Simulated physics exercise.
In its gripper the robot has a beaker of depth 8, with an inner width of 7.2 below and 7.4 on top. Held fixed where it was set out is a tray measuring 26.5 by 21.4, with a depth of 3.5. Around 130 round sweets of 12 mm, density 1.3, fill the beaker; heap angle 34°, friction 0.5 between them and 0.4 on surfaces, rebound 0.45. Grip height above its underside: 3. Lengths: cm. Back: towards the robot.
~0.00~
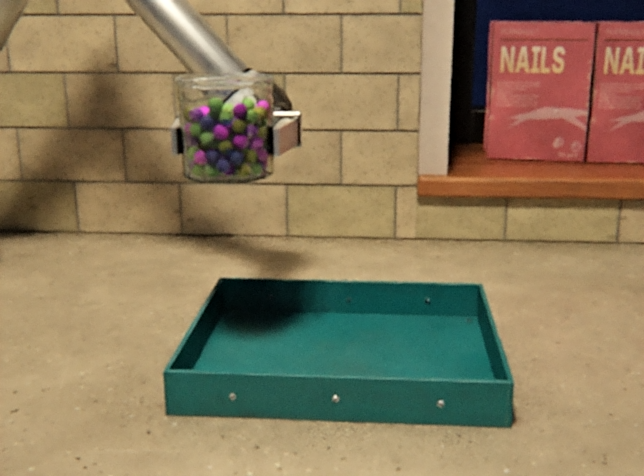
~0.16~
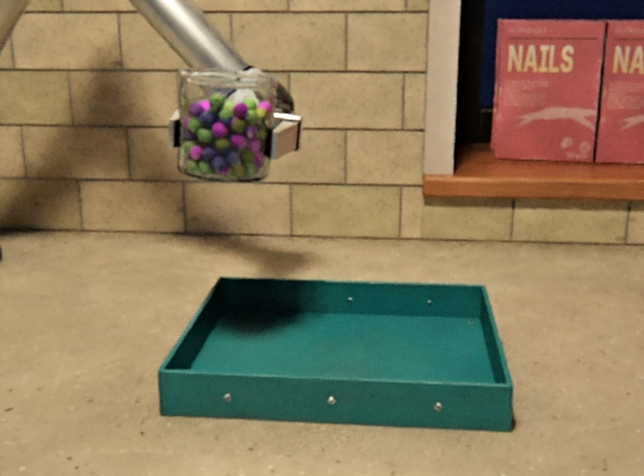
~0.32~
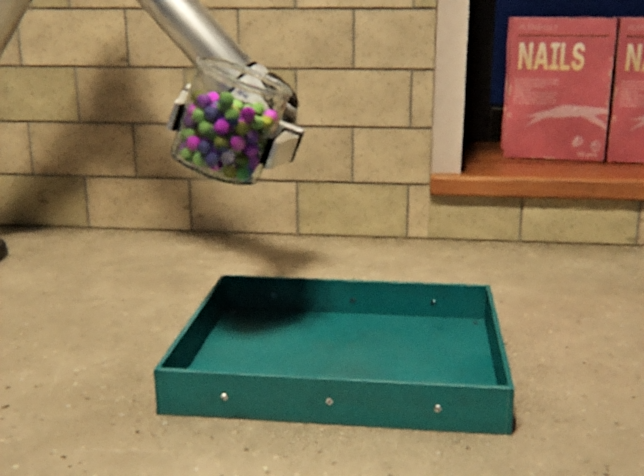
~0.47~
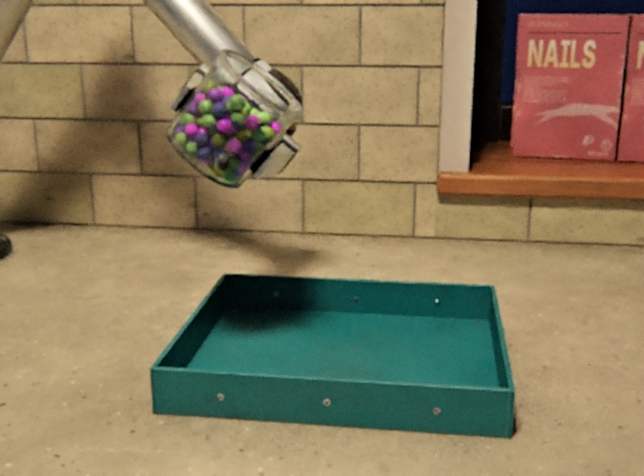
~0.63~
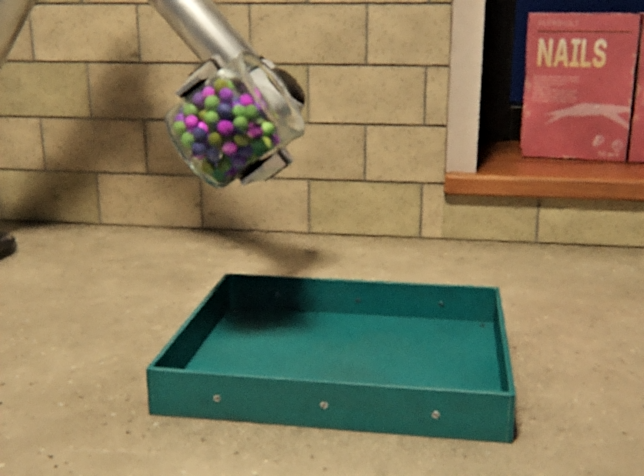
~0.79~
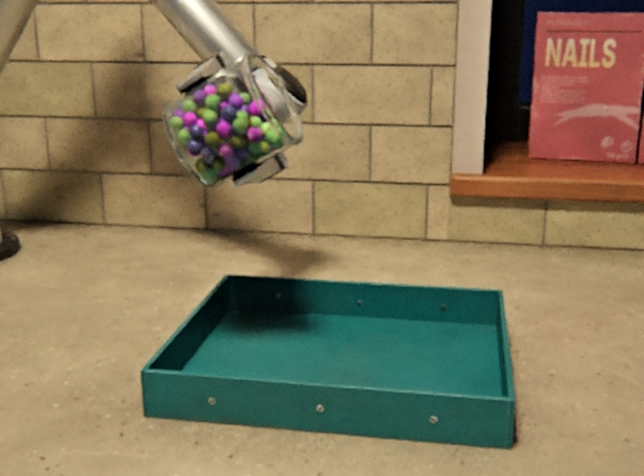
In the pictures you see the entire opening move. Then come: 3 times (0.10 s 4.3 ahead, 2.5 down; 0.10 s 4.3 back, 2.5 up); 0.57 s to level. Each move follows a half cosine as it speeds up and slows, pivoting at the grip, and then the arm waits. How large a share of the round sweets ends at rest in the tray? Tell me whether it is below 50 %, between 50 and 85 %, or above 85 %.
That share comes out below 50 %.
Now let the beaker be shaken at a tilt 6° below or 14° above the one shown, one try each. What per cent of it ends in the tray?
Roughly 10 and 45 percent.
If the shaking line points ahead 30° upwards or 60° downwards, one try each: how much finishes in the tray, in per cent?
You'd get about 80 per cent with the first setting and about 10 per cent with the second.
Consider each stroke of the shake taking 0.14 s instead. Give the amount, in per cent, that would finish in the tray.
The share would be near 10 %.
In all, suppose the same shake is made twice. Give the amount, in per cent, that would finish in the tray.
10 per cent or so.
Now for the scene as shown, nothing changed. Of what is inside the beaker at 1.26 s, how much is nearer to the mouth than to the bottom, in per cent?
Around 30 in a hundred.
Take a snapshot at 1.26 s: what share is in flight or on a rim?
Around 9 per cent of the load.
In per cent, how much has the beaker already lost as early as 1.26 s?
15 %.
By 1.26 s, tilted 60° forward, highest piece 24 above the table; 111 in the beaker, 6 in the tray, 12 in flight or on a rim.
By 1.73 s, tilted 22° forward, highest piece 24 above the table; 98 in the beaker, 26 in the tray, 5 on the table or floor.
By 2.16 s, level, highest piece 24 above the table; 98 in the beaker, 26 in the tray, 5 on the table or floor.
By 3.21 s, level, highest piece 24 above the table; 98 in the beaker, 26 in the tray, 5 on the table or floor.
Final count, 98 in the beaker, 26 in the tray, 5 on the table or floor. That is 20 % in the tray.
